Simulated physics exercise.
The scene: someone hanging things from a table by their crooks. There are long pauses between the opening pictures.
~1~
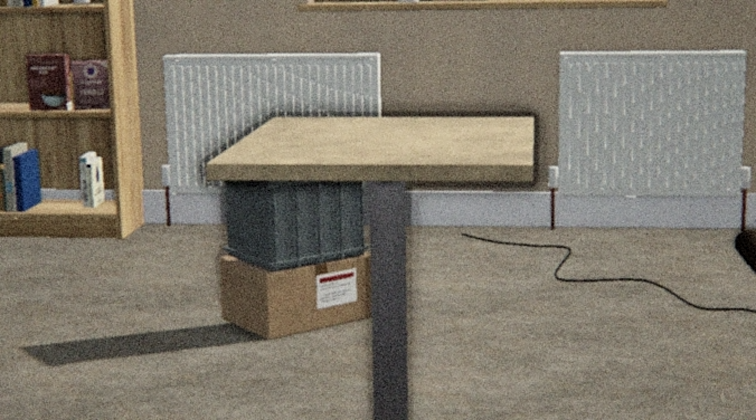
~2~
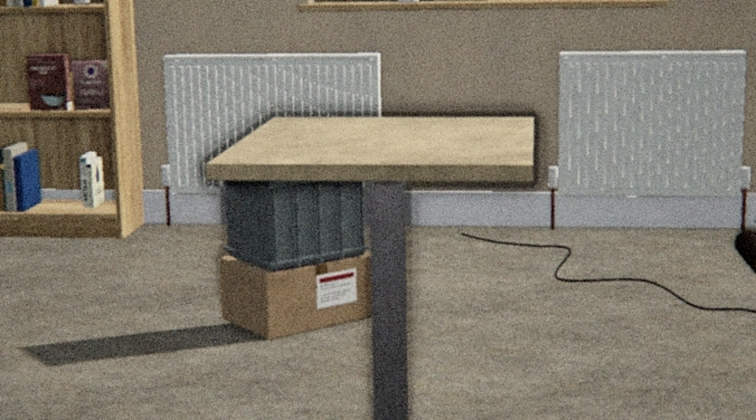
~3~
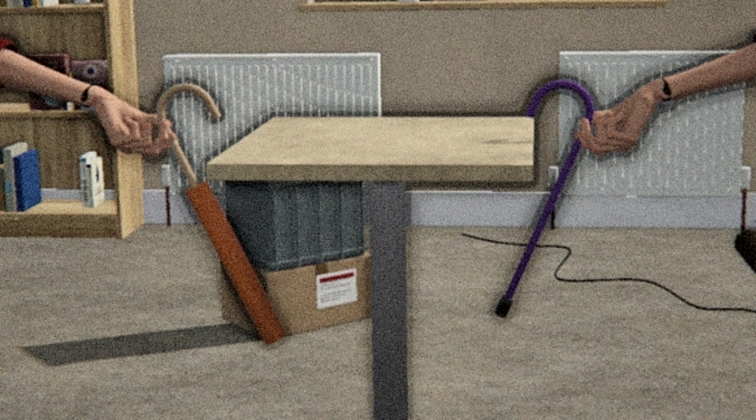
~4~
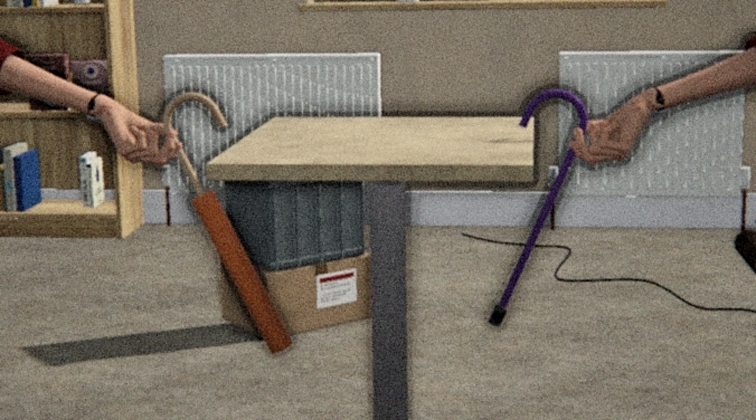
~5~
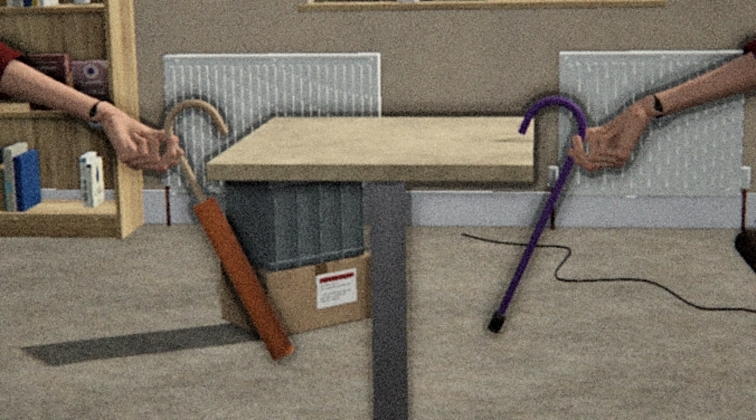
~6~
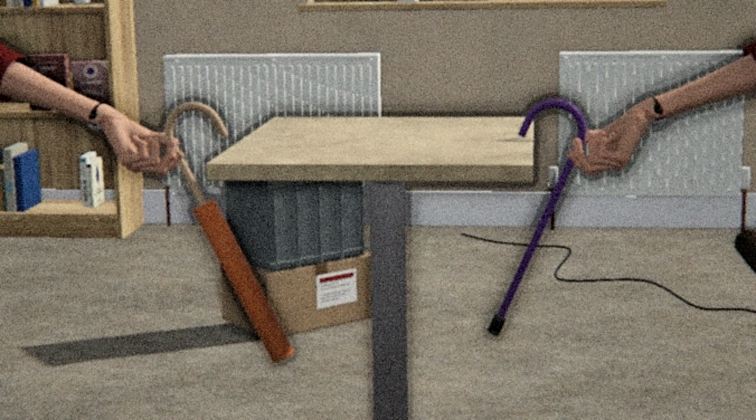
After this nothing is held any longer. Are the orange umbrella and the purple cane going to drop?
The orange umbrella slips off; the purple cane hangs from the table.
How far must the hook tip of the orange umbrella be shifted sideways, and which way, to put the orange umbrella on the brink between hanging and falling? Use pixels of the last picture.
About 20 pixels right.
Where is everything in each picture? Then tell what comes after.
The first frame shows table (386, 146).
The second frame shows table (386, 146).
The third frame shows still on the way; orange umbrella (234, 213); table (386, 146).
The fourth frame shows still on the way; purple cane (519, 205); table (386, 146).
The fifth frame shows still on the way; orange umbrella (241, 228); table (386, 146).
The sixth frame shows in place, still held; orange umbrella (241, 231); purple cane (517, 215); table (386, 146).
Then, 0.38 s past the last view, orange umbrella in the air near (211, 359); purple cane at rest near (519, 215).
Finally, the orange umbrella drops past the edge; the purple cane remains in place, near (517, 215).
